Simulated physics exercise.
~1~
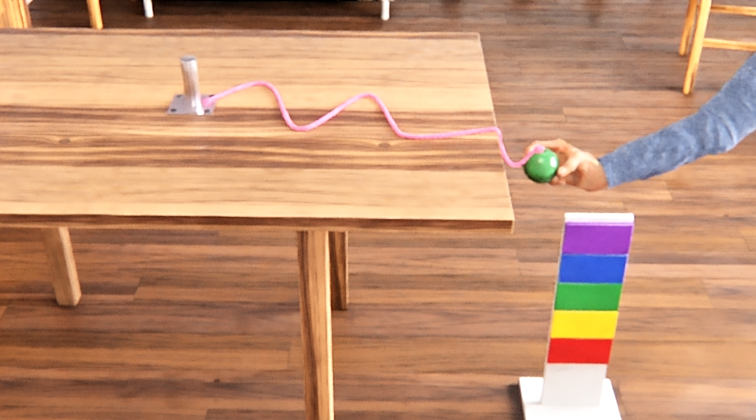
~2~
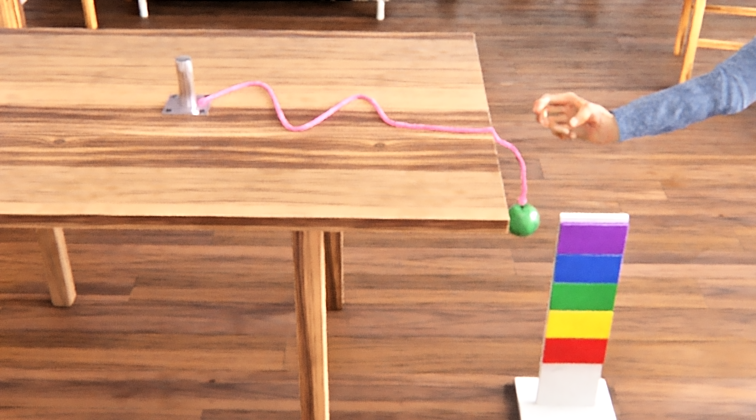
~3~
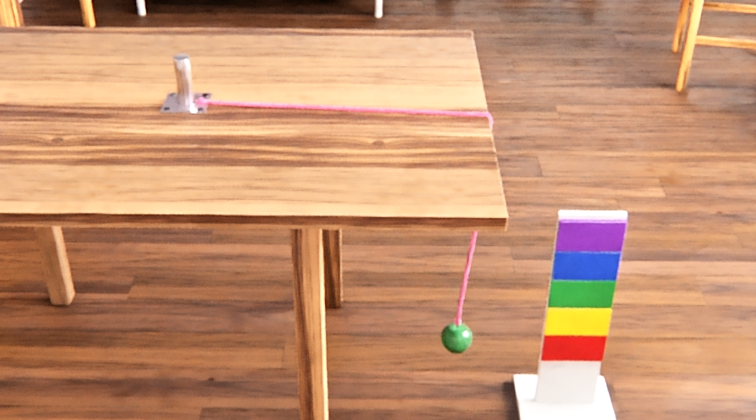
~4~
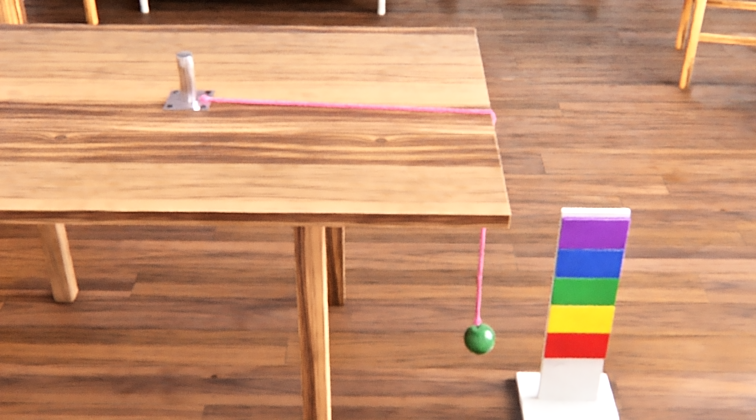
Off a wooden table's end, a hand drops a corded green ball, which hangs level with red.
